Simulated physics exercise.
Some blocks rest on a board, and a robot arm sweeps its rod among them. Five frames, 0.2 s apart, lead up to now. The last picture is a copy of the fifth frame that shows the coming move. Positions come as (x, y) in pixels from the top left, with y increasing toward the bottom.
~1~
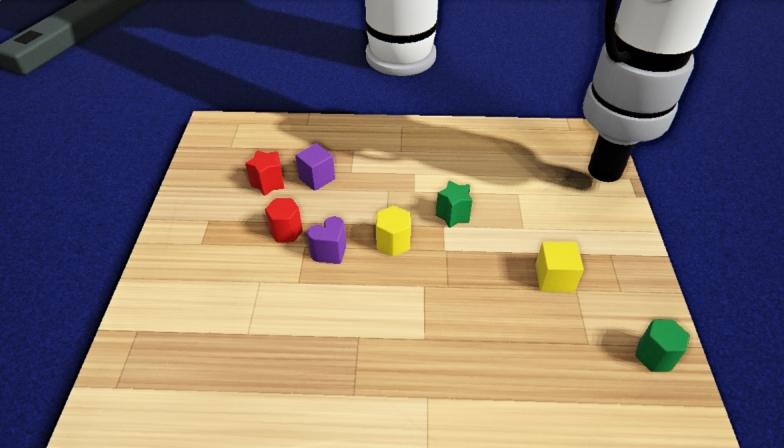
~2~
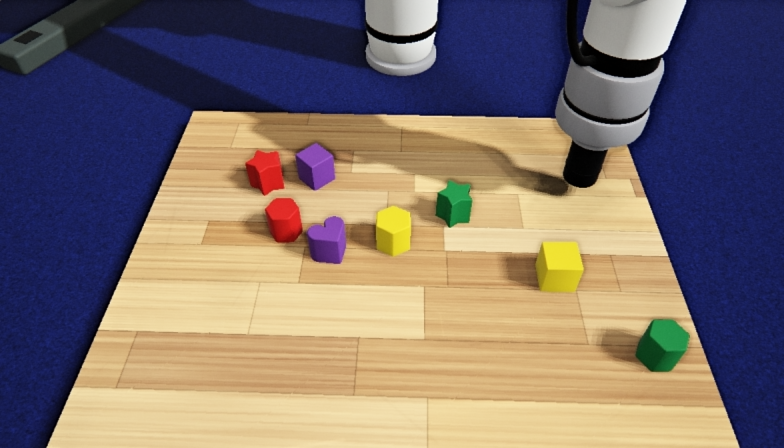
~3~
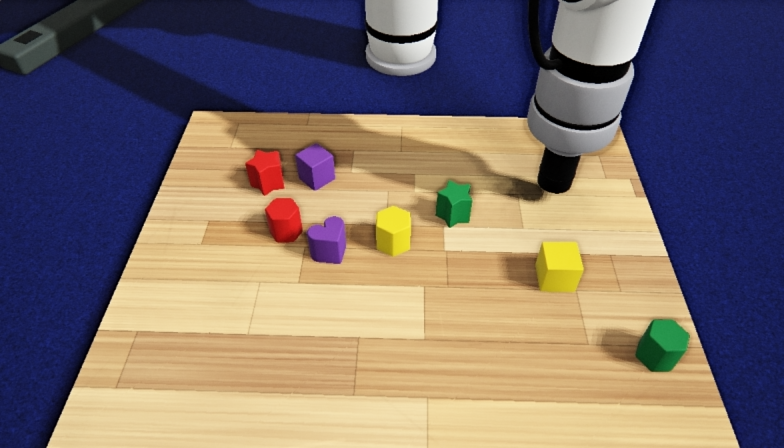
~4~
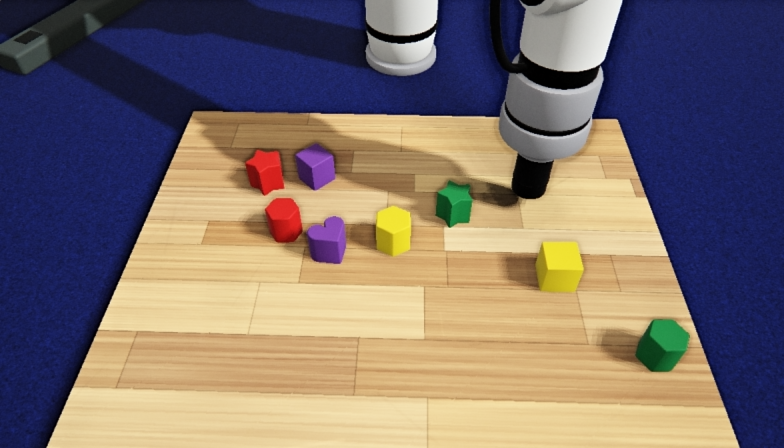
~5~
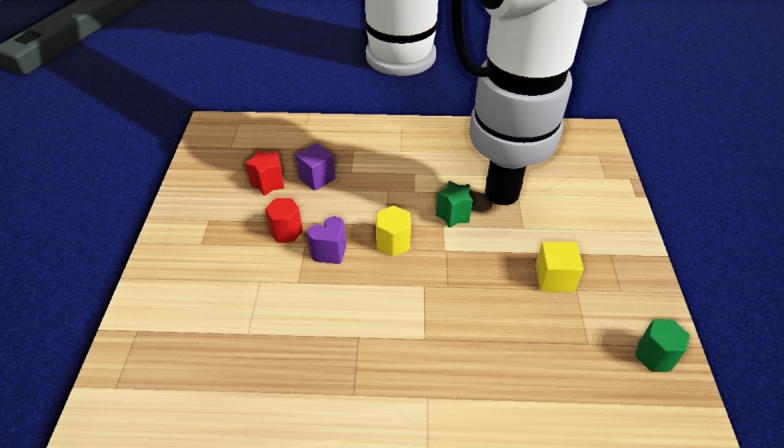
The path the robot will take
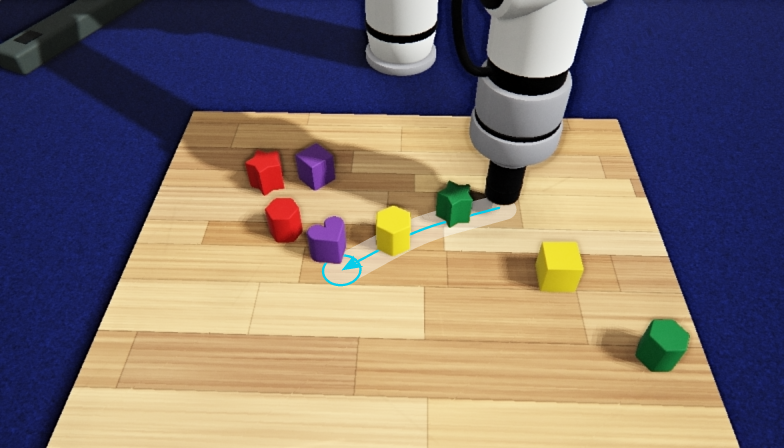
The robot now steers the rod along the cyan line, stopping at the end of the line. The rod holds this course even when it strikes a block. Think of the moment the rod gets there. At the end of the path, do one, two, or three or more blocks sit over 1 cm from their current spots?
The count will be 3 or more.
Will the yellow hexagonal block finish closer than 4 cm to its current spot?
The answer is no.
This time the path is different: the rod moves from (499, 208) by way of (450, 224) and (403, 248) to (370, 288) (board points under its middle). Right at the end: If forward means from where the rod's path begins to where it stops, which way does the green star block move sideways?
It's set to shift right.
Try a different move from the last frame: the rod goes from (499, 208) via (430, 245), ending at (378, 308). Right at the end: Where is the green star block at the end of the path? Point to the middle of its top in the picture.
The green star block ends near (418, 198).
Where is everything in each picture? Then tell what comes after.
The first frame shows tip of the rod at (605, 172), middles of tops, red hexagonal block at (282, 208), purple heart block at (327, 229), yellow hexagonal block at (393, 219), green star block at (456, 192).
The second frame shows rod at (579, 177), nothing pushed.
The third frame shows rod at (554, 183), nothing pushed.
The fourth frame shows rod at (528, 189), nothing pushed.
The fifth frame shows rod at (502, 194), red hexagonal block at (282, 208), purple heart block at (327, 229), yellow hexagonal block at (393, 219), green star block at (456, 192).
The line goes from (499, 208) by way of (419, 231) to (342, 270).
What follows on the original path. One third of the way, rod at (446, 209); green star block at (416, 199).
Two thirds of the way, rod at (394, 229); yellow hexagonal block at (361, 232), turned 25° anticlockwise; green star block at (372, 202), turned 45° clockwise.
At the end, rod at (340, 257); red hexagonal block unmoved; purple heart block at (306, 230), turned 40° clockwise; yellow hexagonal block at (306, 263), turned 30° anticlockwise; green star block at (368, 204), turned 70° clockwise.
